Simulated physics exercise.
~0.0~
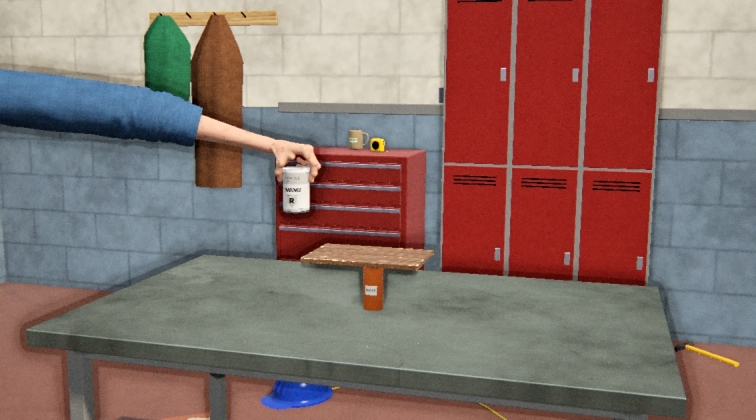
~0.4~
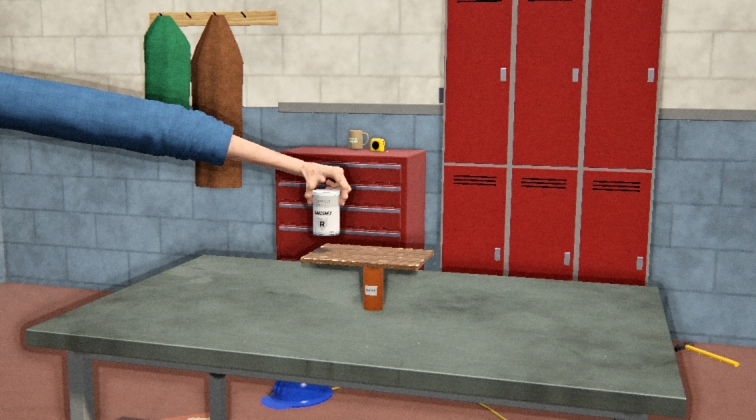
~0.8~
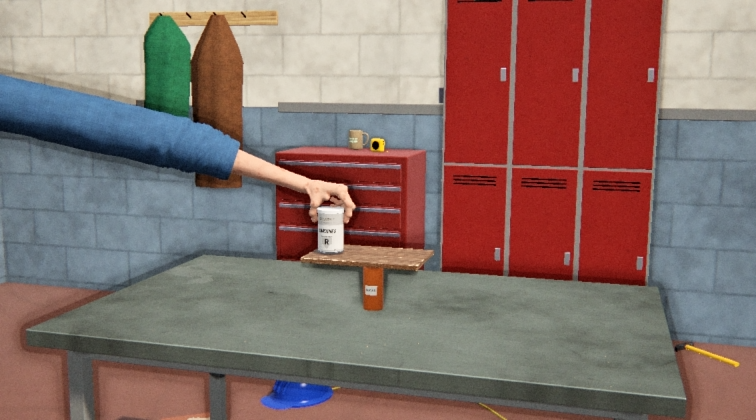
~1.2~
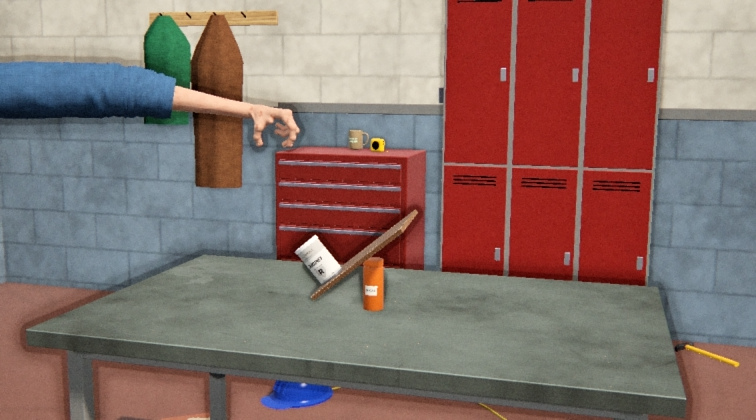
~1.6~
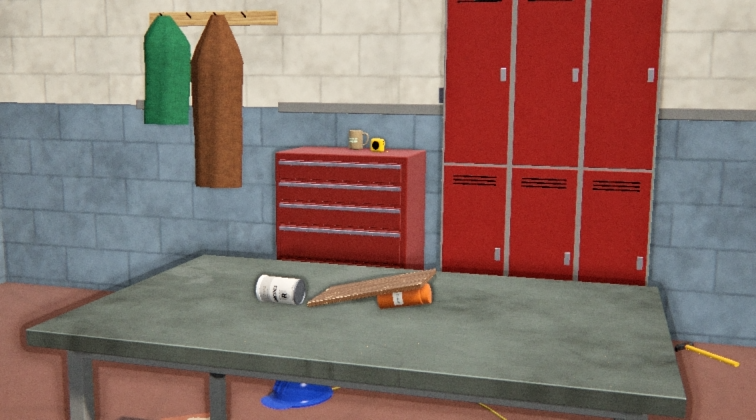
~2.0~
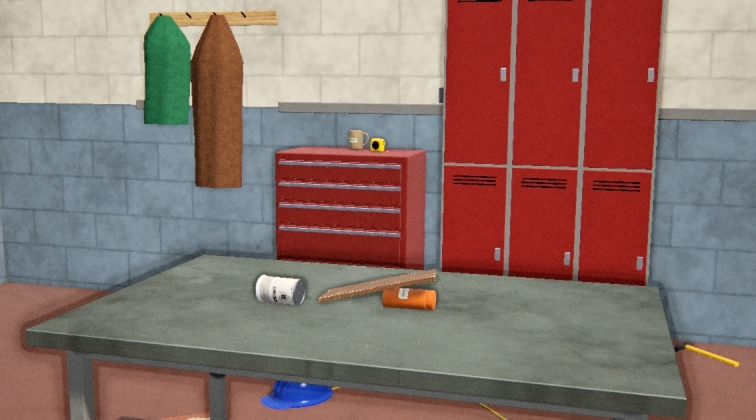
A hand sets a white tin on a balanced board, and the whole stack topples.
